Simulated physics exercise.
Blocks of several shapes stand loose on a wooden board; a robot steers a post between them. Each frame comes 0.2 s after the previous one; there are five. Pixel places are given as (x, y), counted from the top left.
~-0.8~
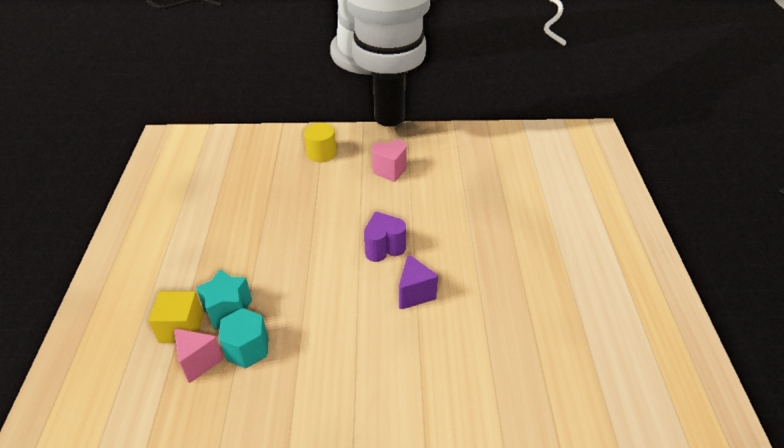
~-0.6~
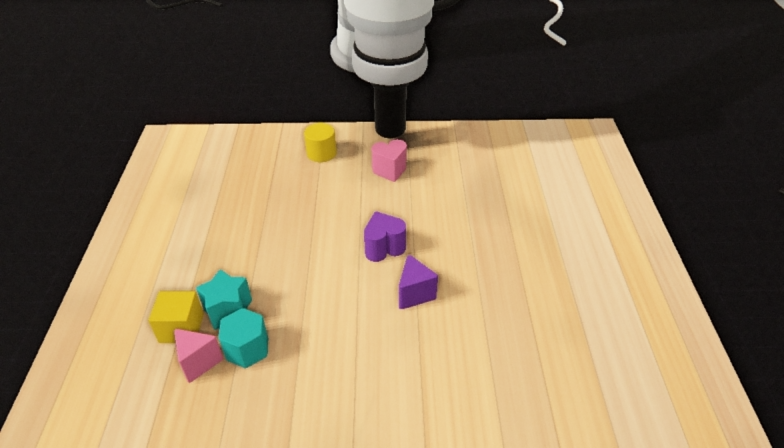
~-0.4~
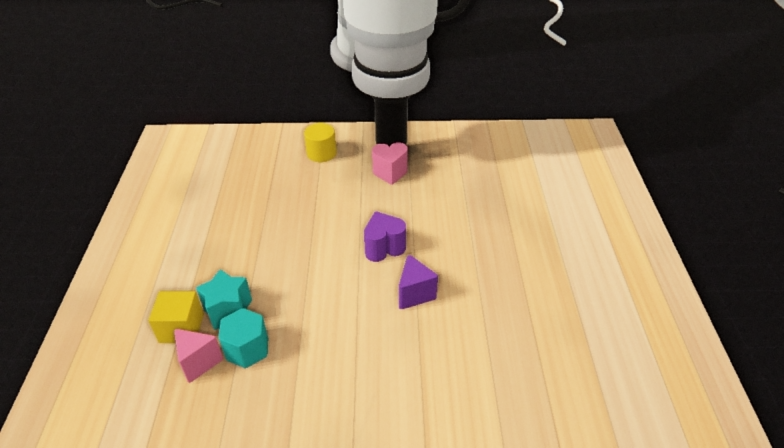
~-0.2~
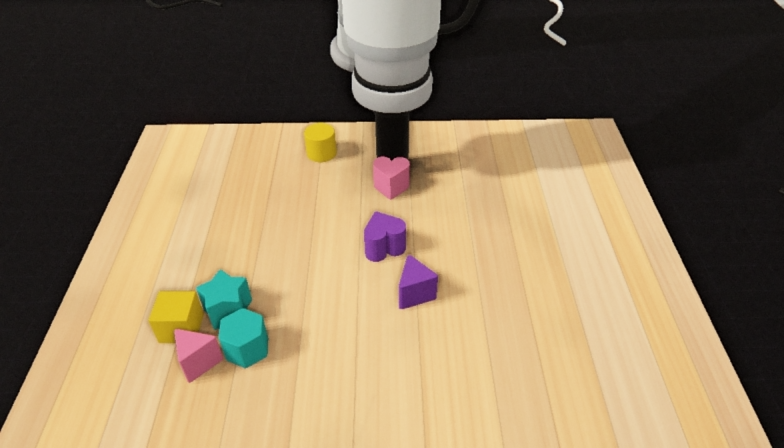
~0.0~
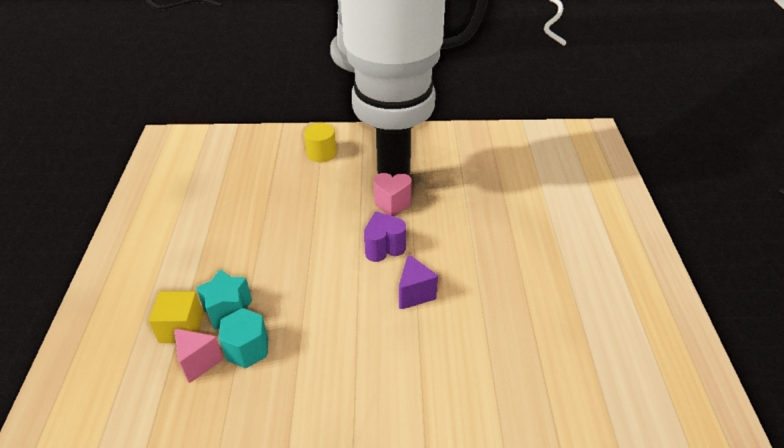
In the video, a robot arm lowers its black post toward a pink heart-shaped block on a wooden board, then pushes it down the board toward a purple heart-shaped block, while the other colored blocks stay still.
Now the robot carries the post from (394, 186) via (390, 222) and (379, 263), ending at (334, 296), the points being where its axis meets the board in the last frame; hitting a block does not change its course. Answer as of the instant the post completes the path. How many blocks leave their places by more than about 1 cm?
The push moves two blocks more than 1 cm.
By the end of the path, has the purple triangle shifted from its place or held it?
Put simply, it stays right there.
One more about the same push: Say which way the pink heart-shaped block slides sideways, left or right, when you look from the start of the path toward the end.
Moves left.
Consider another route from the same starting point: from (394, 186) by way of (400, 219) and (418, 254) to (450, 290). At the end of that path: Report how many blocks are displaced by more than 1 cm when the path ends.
3 or more.
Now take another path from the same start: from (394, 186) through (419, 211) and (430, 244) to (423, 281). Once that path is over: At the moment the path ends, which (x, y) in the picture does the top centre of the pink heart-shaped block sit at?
So, by the moment the path ends, you'll find the top centre of the pink heart-shaped block at (397, 210).
The first path, step by step. One third of the way, post (389, 210); purple heart-shaped block (377, 245), turned 25° clockwise; pink heart-shaped block (390, 222).
Two thirds of the way, post (379, 251); purple heart-shaped block (353, 282), turned 20° clockwise; pink heart-shaped block (381, 266).
At the end, post (333, 283); purple heart-shaped block (333, 310), turned 25° clockwise; pink heart-shaped block (366, 288), turned 45° anticlockwise; purple triangle unmoved.
